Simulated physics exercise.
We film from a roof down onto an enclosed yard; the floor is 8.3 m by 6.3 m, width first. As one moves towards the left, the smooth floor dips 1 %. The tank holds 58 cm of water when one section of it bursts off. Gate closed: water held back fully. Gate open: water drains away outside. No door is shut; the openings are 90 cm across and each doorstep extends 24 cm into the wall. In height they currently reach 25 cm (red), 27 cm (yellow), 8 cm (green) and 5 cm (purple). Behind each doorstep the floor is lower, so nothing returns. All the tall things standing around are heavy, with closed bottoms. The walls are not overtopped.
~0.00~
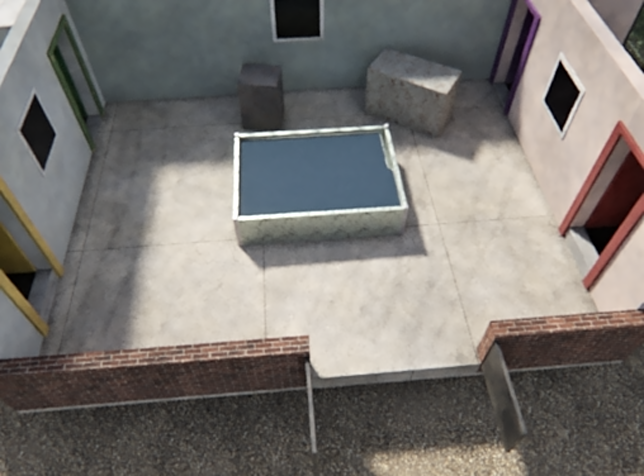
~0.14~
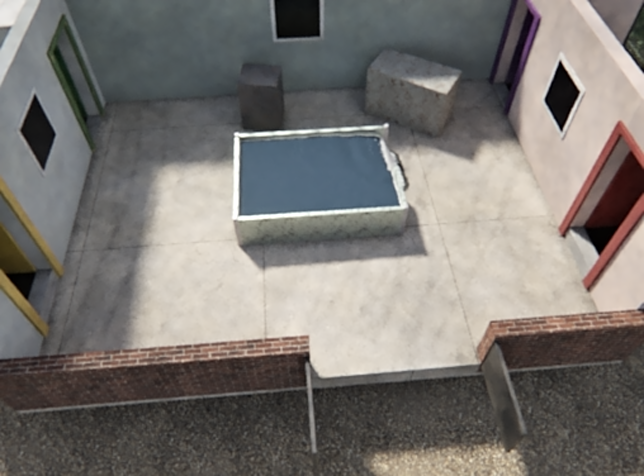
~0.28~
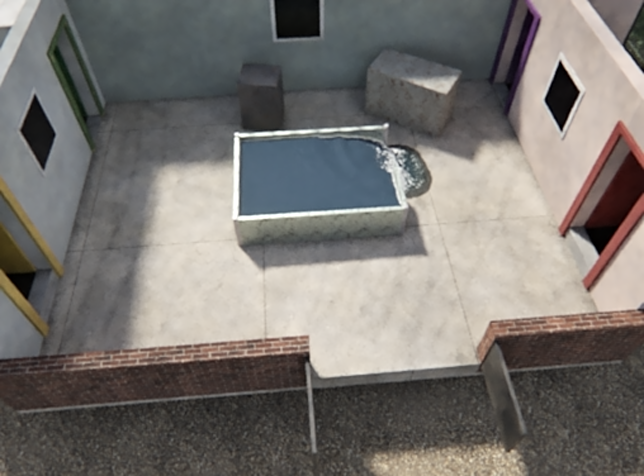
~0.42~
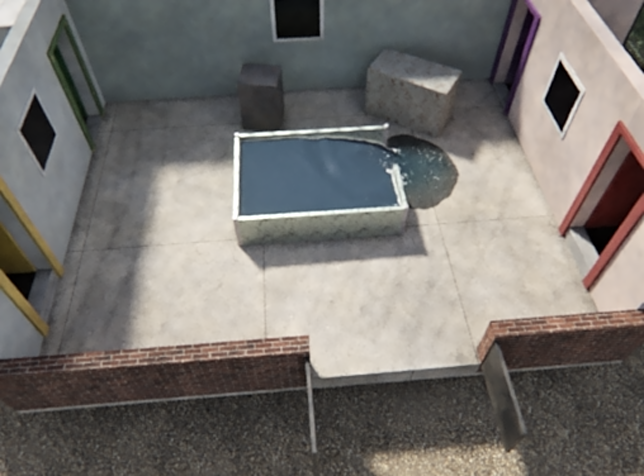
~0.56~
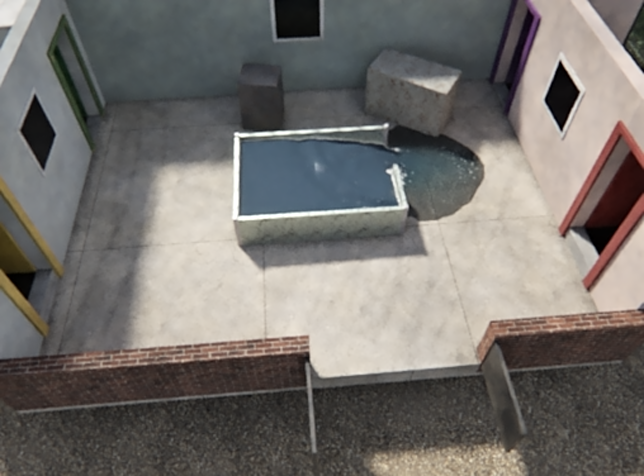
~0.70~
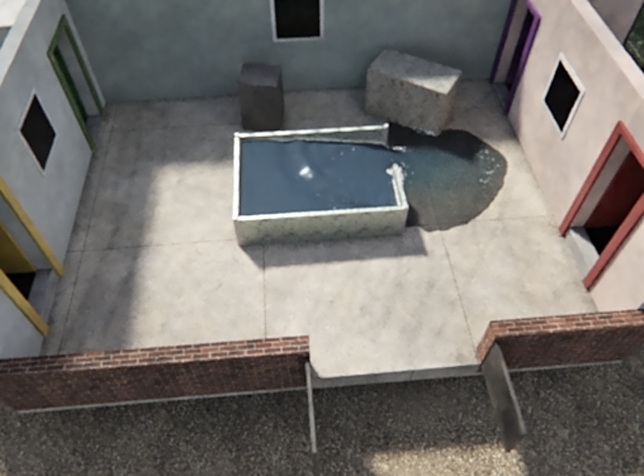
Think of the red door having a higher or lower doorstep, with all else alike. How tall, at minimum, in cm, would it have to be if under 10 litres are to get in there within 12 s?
It would need to be about 6.5 cm tall.
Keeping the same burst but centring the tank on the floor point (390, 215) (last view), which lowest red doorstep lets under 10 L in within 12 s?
Some 7.5 cm.
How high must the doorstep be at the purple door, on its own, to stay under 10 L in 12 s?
Roughly 15 cm at the purple door.
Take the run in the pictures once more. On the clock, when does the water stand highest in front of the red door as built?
Approximately 3.0 s.
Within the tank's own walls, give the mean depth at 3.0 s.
Near 35 cm, averaged.
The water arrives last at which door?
Door: Yellow.
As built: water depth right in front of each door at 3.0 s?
In cm: Red 10, yellow 0, green 0, purple 10.
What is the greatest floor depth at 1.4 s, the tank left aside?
Around 30 centimetres.
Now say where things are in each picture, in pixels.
The first picture shows the tank at (316, 173) is whole and still, 58 cm deep; the red door at (599, 218) is dry.
In the second picture, the gap is at (387, 165), the front 0.3 m out at (404, 187); the back of the tank holds 58 cm.
In the third picture, the front is at (428, 178), 0.7 m from the gap at (386, 166); 0.7 m2 of floor is wet, 58 cm left at the back.
In the fourth picture, the front is at (453, 176), 1.2 m from the gap at (386, 166); 1.6 m2 of floor is wet, 58 cm left at the back.
In the fifth picture, water pours out at (386, 166) and has run 1.8 m, to (480, 168); about 5 cm deep outside, 58 cm at the back.
In the sixth picture, the gap is at (386, 166), the front 2.2 m out at (504, 163); the back of the tank holds 58 cm; 1.8 m in a straight line remain to the red door at (599, 218).
After 1.4 s water covers 15 % of the floor, deepest (30 cm) near (395, 167); it has not reached the red door.
After 3.0 s water covers 30 % of the floor, deepest (28 cm) near (521, 144); 10 cm at the red door, 0 litres in over its 25 cm doorstep.
After 12.0 s water covers 90 % of the floor, deepest (11 cm) near (32, 386); 4 cm at the red door, 0 litres in over its 25 cm doorstep.
At the red door as built, the water arrived by 1.8 s and peaked near 10 cm at 3.0 s.
With a doorstep of 5.5 cm, 16 litres would have come in within the 12 s; with 7.5 cm, 5 litres. So under 10 litres takes about 6.5 cm.
